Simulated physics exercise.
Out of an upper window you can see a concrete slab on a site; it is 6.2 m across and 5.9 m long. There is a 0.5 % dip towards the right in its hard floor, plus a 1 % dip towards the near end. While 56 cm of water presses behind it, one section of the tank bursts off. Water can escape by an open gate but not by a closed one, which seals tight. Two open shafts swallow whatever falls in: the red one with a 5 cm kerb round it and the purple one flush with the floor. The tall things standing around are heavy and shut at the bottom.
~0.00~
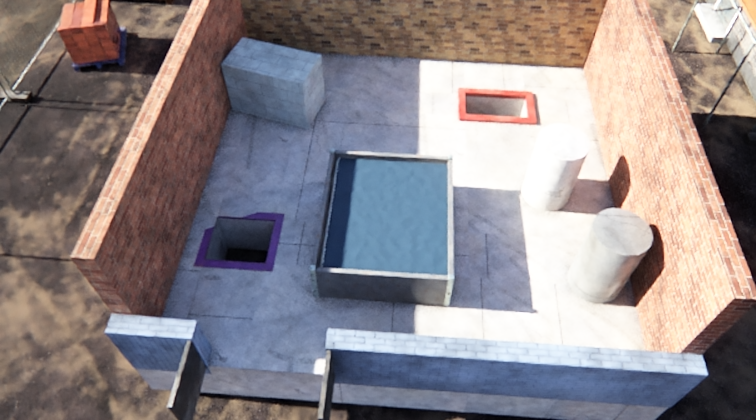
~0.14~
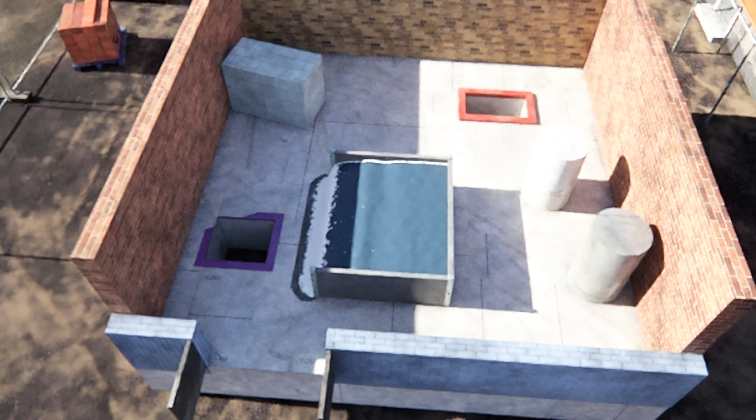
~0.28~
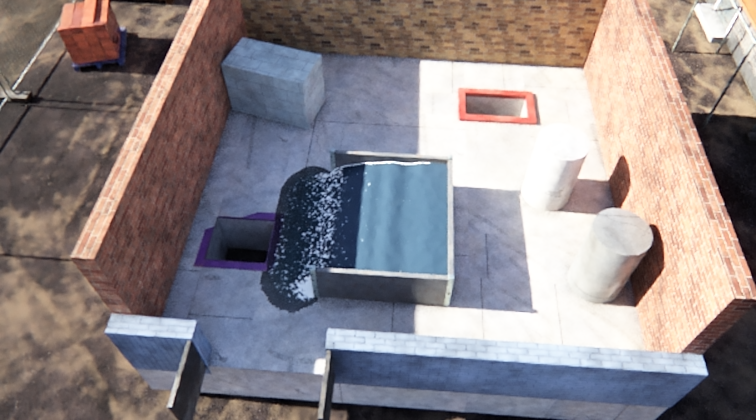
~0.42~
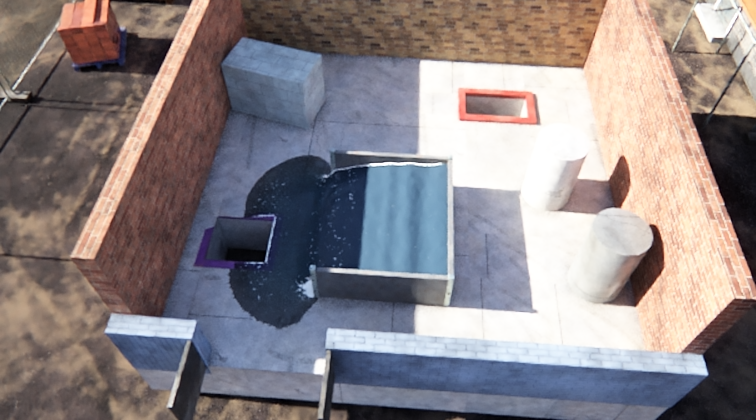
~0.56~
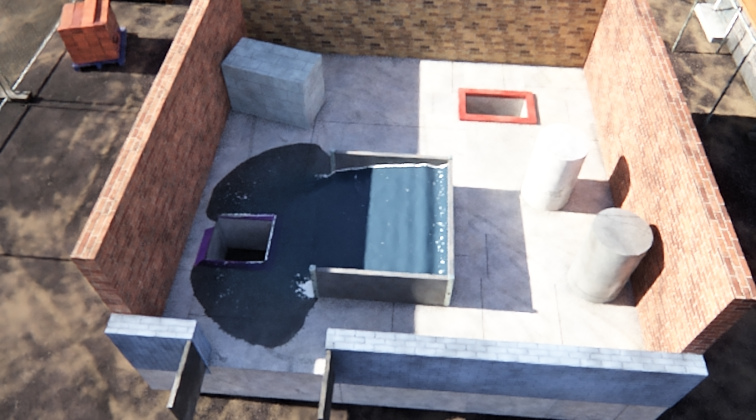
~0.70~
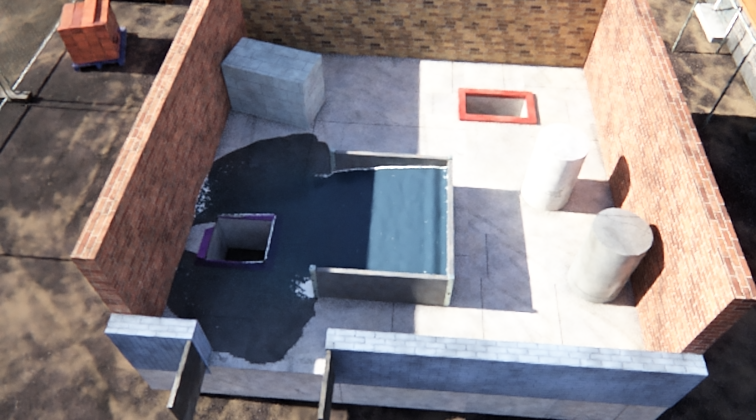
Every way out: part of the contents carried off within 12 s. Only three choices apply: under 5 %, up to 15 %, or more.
Split: Gateway, between 5 and 15 %; red pit, not even 5 %; purple pit, over 15 %.
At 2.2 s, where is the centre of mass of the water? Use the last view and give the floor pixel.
Close to (301, 224) in the last picture.
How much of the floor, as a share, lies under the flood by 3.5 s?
Near 30 per cent is wet.
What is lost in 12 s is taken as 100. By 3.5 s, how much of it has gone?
Fraction gone: About 60 %.
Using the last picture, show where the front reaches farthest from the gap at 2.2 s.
Somewhere around (250, 53).
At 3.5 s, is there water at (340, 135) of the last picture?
Awash.
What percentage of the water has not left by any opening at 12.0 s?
About 24 percent of the water remains.
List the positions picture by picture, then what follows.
The tank at (387, 213) is whole and still, 56 cm deep, in the first frame.
Water pours out at (328, 225) and has run 1.1 m, to (331, 177); deepest outside 24 cm, 56 cm at the tank's back, in the second frame.
The front is at (279, 300), 1.2 m from the gap at (328, 227); 1.4 m2 of floor is under water; 56 cm left at the back of the tank, in the third frame.
Water pours out at (328, 227) and has run 1.5 m, to (246, 302); deepest outside 26 cm, 55 cm at the tank's back, in the fourth frame.
Water pours out at (328, 228) and has run 1.9 m, to (206, 299); deepest outside 26 cm, 48 cm at the tank's back, in the fifth frame.
The front is at (171, 292), 2.3 m from the gap at (328, 228); 4.6 m2 of floor is under water; 48 cm left at the back of the tank, in the sixth frame.
After 1.4 s water covers 20 % of the floor and is deepest (29 cm) near (159, 330); gone so far, the gateway 0 %, the red pit 0 %, the purple pit 17 %.
After 2.2 s water covers 25 % of the floor and is deepest (30 cm) near (251, 115); gone so far, the gateway 1 %, the red pit 0 %, the purple pit 30 %.
After 3.5 s water covers 30 % of the floor and is deepest (14 cm) near (209, 179); gone so far, the gateway 3 %, the red pit 0 %, the purple pit 42 %.
After 7.0 s water covers 45 % of the floor and is deepest (6 cm) near (154, 343); gone so far, the gateway 9 %, the red pit 0 %, the purple pit 57 %.
After 12.0 s water covers 40 % of the floor and is deepest (4 cm) near (621, 377); gone so far, the gateway 13 %, the red pit 0 %, the purple pit 63 %.
